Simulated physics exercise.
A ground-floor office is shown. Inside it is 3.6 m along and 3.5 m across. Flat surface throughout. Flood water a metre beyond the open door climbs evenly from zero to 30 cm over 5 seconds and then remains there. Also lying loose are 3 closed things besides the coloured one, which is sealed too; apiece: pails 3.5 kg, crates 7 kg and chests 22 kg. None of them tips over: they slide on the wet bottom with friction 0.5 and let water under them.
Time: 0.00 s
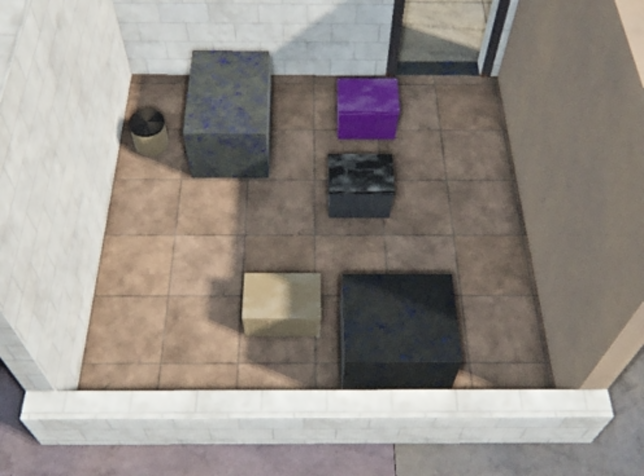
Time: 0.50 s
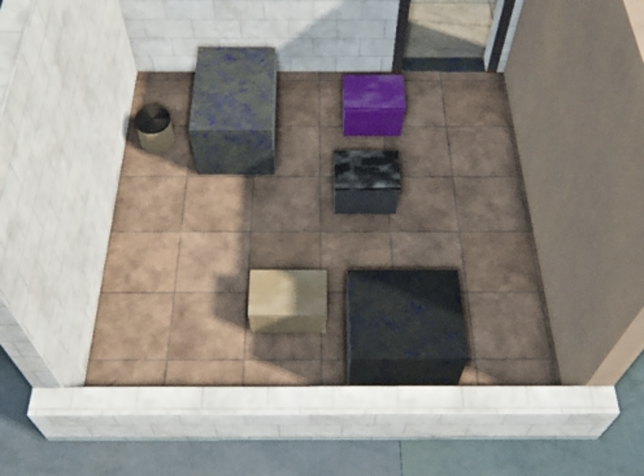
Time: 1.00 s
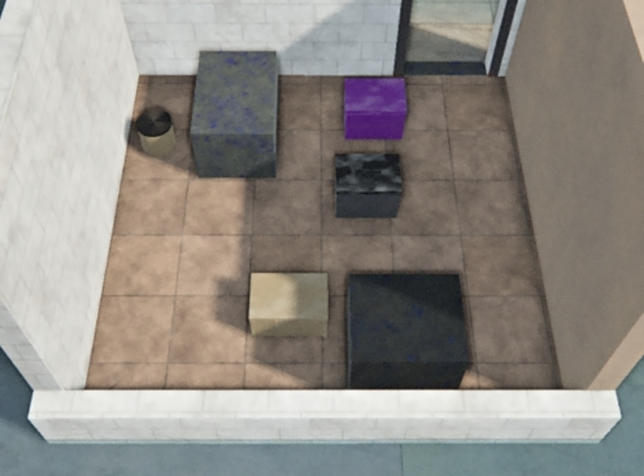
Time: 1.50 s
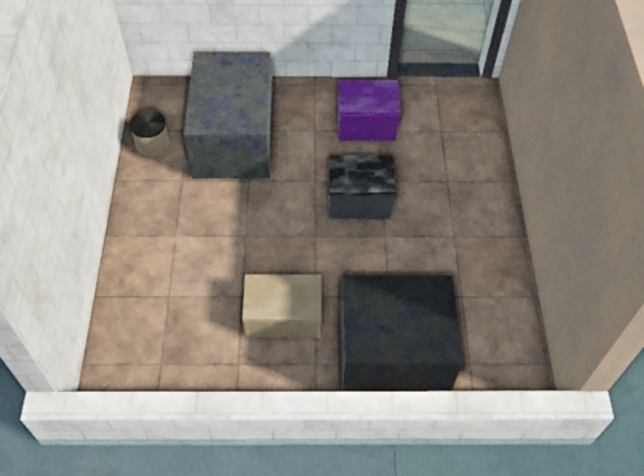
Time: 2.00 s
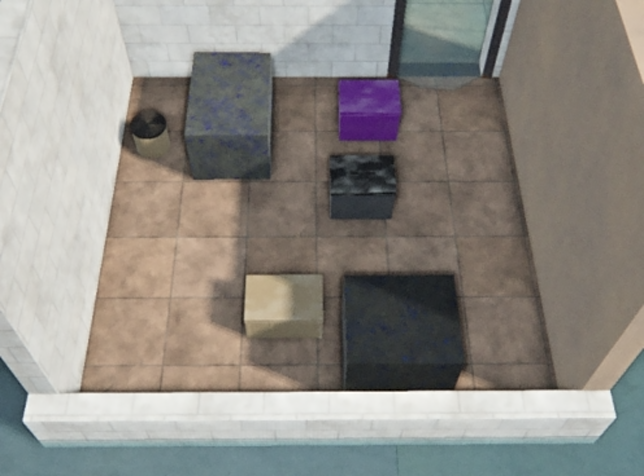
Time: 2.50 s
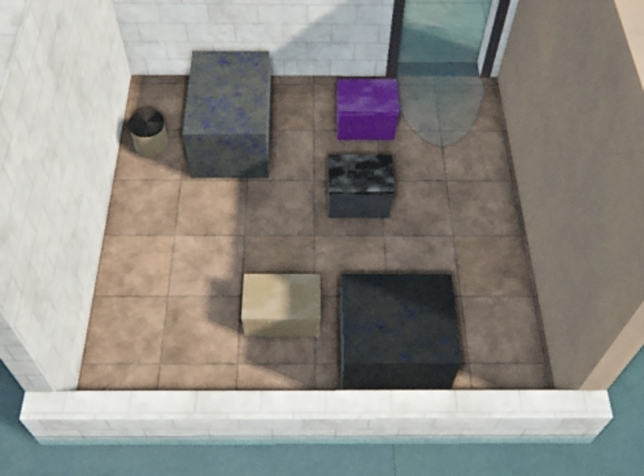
A tiled room held a purple chest, several dark and pale boxes and a small round bin, all staying still, while water covered the ground outside and then spread in through the back doorway.
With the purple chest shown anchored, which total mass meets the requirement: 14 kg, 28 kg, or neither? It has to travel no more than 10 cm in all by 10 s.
Outcome: Only the large mass serves.
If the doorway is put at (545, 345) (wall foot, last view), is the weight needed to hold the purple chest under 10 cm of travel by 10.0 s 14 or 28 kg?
Moved there, neither choice works.
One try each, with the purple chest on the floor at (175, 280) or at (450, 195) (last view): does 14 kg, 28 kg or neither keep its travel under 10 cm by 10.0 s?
Taking the two spots in turn, neither keeps it, then neither keeps it.
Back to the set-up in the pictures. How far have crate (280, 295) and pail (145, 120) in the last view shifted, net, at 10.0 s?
Respectively 150 and 80 centimetres.
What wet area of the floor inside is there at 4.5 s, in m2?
Roughly 5.0 m2.
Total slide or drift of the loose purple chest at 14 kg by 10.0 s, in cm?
I'd say roughly 80 centimetres in all.
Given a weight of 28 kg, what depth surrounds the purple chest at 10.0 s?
7 cm, roughly.
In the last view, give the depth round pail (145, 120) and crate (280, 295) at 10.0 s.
Depth approx. 15 cm / 15 cm.
After 3.5 s the purple chest would be 0 cm from its start with 14 kg and 0 cm from its start with 28 kg; 3 cm of water round it then.
After 4.5 s the purple chest would be 0 cm from its start with 14 kg and 0 cm from its start with 28 kg; 4 cm of water round it then.
After 7.0 s the purple chest would be 74 cm from its start with 14 kg and 0 cm from its start with 28 kg; 6 cm of water round it then.
After 10.0 s the purple chest would be 74 cm from its start with 14 kg and 0 cm from its start with 28 kg; 7 cm of water round it then.
